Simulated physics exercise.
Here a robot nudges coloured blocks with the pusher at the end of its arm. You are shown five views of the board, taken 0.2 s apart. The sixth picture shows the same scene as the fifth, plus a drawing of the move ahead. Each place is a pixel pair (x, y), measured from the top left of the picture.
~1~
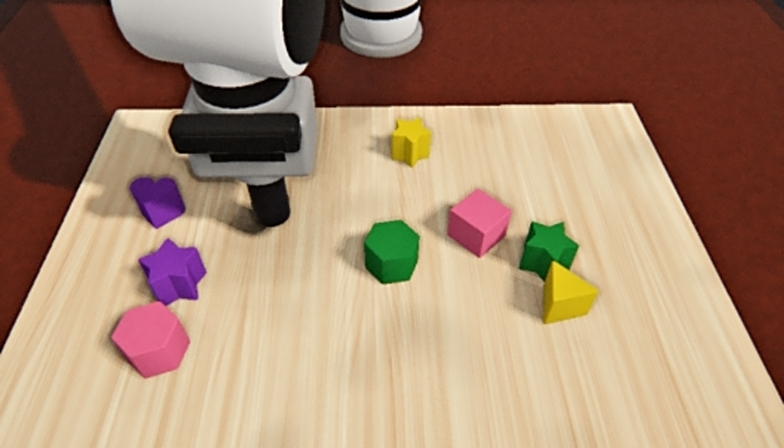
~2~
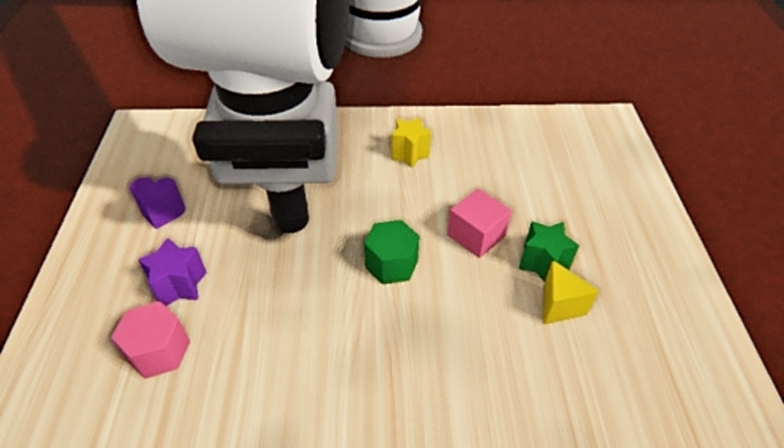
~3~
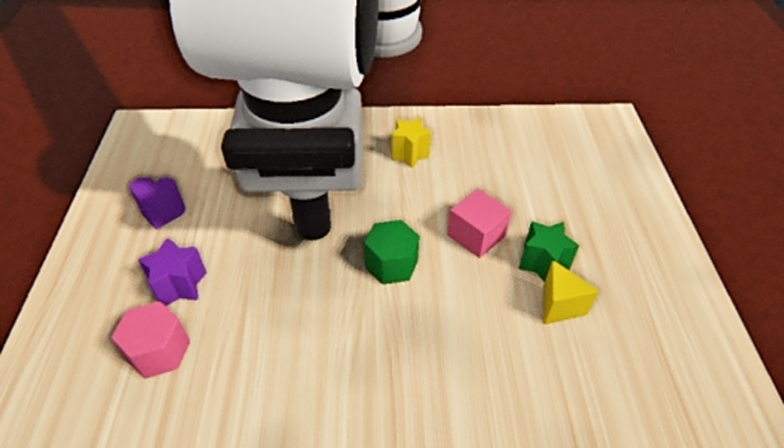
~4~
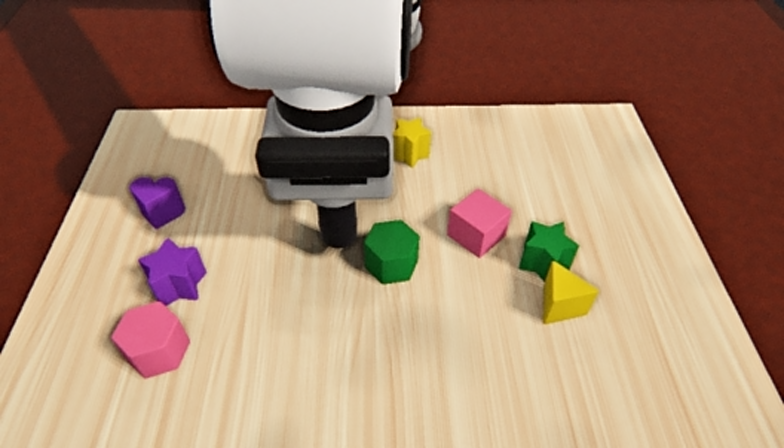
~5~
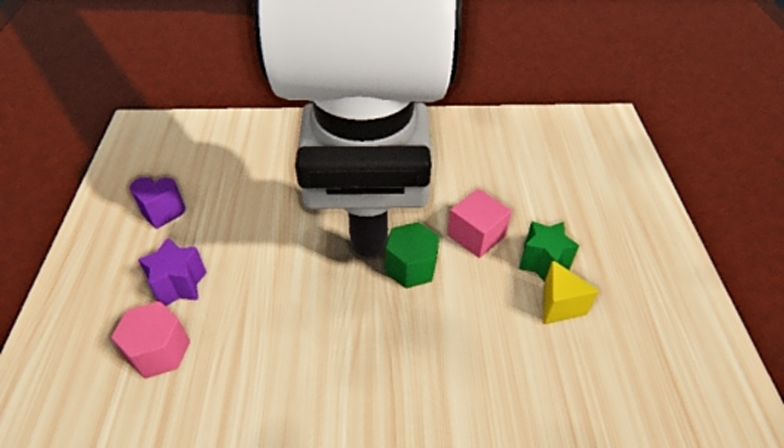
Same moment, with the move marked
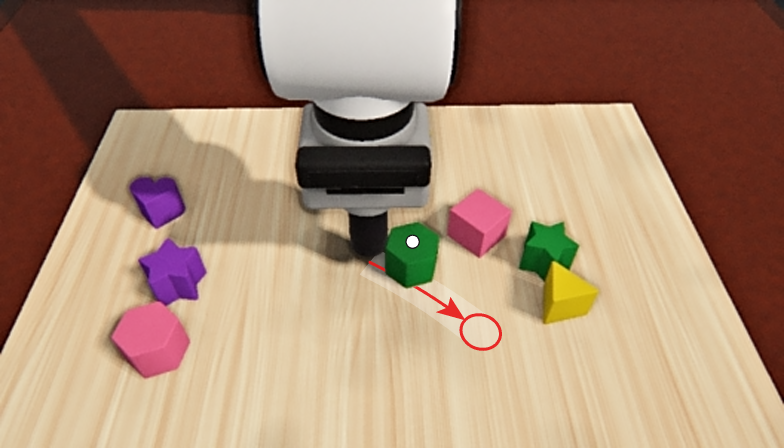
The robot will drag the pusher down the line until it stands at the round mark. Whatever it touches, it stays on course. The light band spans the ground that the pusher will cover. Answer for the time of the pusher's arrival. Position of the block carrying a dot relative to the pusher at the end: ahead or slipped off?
No longer ahead of the pusher.
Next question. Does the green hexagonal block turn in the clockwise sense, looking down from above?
Going by the path, no.
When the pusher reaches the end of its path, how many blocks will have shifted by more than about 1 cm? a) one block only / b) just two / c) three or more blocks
That would be a.
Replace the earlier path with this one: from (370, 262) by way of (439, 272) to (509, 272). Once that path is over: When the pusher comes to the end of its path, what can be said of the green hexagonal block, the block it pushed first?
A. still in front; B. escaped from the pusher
I choose A.
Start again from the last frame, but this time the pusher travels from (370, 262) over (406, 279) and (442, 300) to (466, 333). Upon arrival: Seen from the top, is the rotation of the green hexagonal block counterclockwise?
Yes, it checks out.
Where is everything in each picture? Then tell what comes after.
In the first picture, pusher's lower end at (273, 215); green hexagonal block at (392, 239); yellow triangular block at (569, 283).
In the second picture, pusher at (292, 221); blocks still.
In the third picture, pusher at (314, 228); blocks still.
In the fourth picture, pusher at (339, 236); blocks still.
In the fifth picture, pusher at (369, 244); green hexagonal block at (413, 242); yellow triangular block at (569, 283).
Drawn move, from (370, 262) via (425, 293), ending at (481, 332); the dot is on the green hexagonal block.
What follows on the original path. One third of the way, pusher at (408, 264); green hexagonal block at (452, 250), turned 35° anticlockwise.
Two thirds of the way, pusher at (447, 287); green hexagonal block at (474, 253), turned 60° anticlockwise.
At the end, pusher at (485, 314); green hexagonal block at (475, 253), turned 60° anticlockwise; yellow triangular block still.
